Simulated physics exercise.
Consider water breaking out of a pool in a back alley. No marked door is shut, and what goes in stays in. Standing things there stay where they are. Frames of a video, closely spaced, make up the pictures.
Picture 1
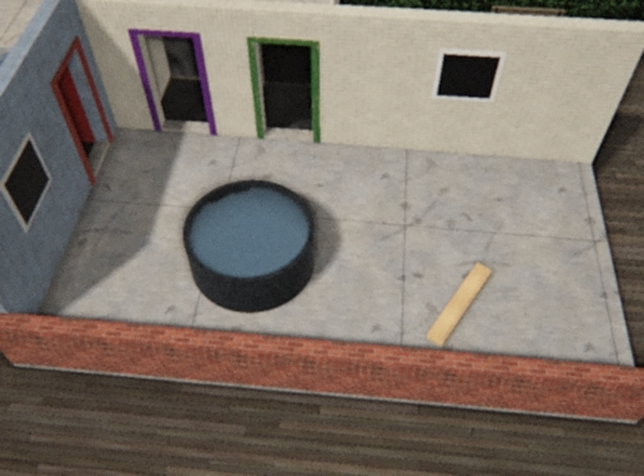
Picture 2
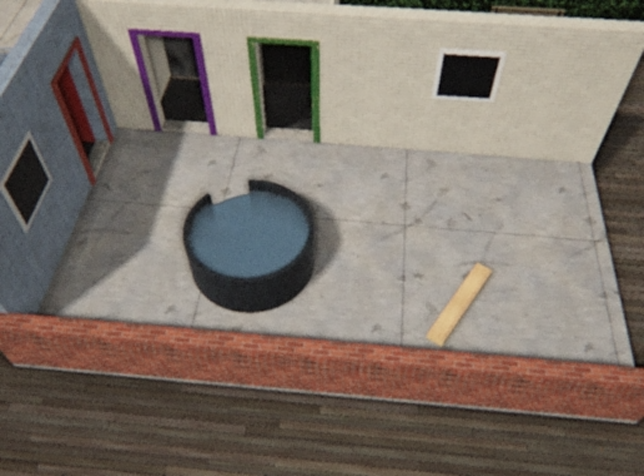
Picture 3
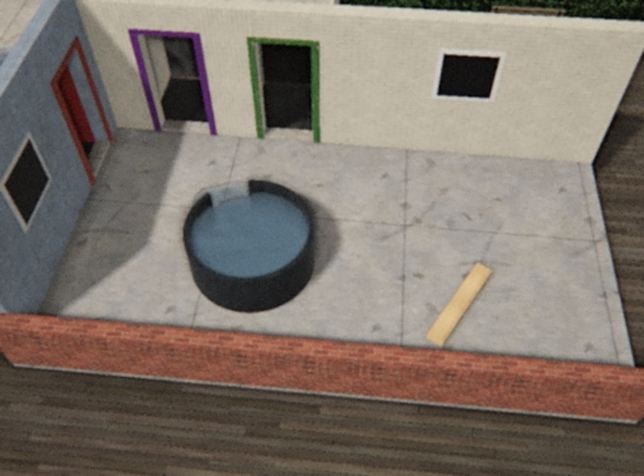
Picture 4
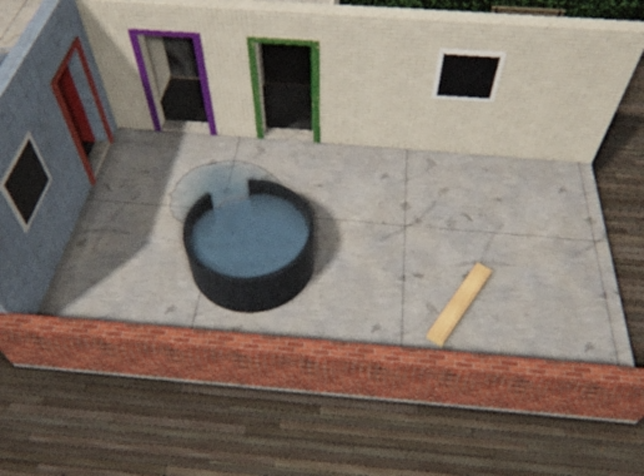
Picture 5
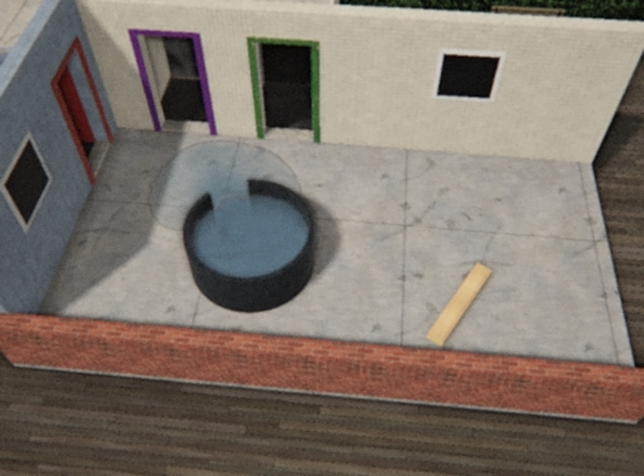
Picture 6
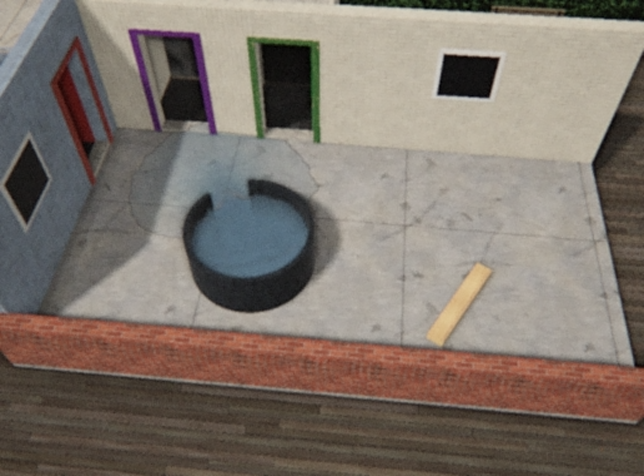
In a walled back alley with a wooden plank on the ground, a round pool stands whole, then a gap opens on its far side and water pours out, spreading in a widening sheet across the concrete toward the doorways.
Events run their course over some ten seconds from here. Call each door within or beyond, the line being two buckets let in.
Red door - beyond; purple door - beyond; green door - beyond.
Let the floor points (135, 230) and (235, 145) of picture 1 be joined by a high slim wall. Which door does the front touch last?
The red door.
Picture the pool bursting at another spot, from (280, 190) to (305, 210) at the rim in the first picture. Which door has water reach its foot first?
Go with the green-painted one.
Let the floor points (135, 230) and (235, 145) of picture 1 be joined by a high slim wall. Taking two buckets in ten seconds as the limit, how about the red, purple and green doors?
Okay, so the red door comes in short, the purple door comes in short, and the green door ends up above.
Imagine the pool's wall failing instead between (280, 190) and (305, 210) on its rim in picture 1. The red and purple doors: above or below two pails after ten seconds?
Result - red: Misses the line; purple: Misses the line.
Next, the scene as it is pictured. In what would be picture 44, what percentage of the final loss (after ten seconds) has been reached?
Around 80 % of the total, roughly.
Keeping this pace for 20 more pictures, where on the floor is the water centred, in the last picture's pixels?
Centre of mass: Roughly (222, 214).
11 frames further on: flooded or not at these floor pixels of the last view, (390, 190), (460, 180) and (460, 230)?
First spot spared, second spot spared, third spot spared.
A moment on, water covers 20 % of the floor; the red door wet at the sill, nothing in, the purple door over two buckets in, the green door under two buckets in.
Next, water covers 20 % of the floor; the red door over two buckets in, the purple door far over two buckets in, the green door over two buckets in.
Then, water covers 30 % of the floor; the red door over two buckets in, the purple door far over two buckets in, the green door far over two buckets in.
Later, water covers 55 % of the floor; the red door far over two buckets in, the purple door far over two buckets in, the green door far over two buckets in.
In the end, water covers 75 % of the floor; the red door far over two buckets in, the purple door far over two buckets in, the green door far over two buckets in.
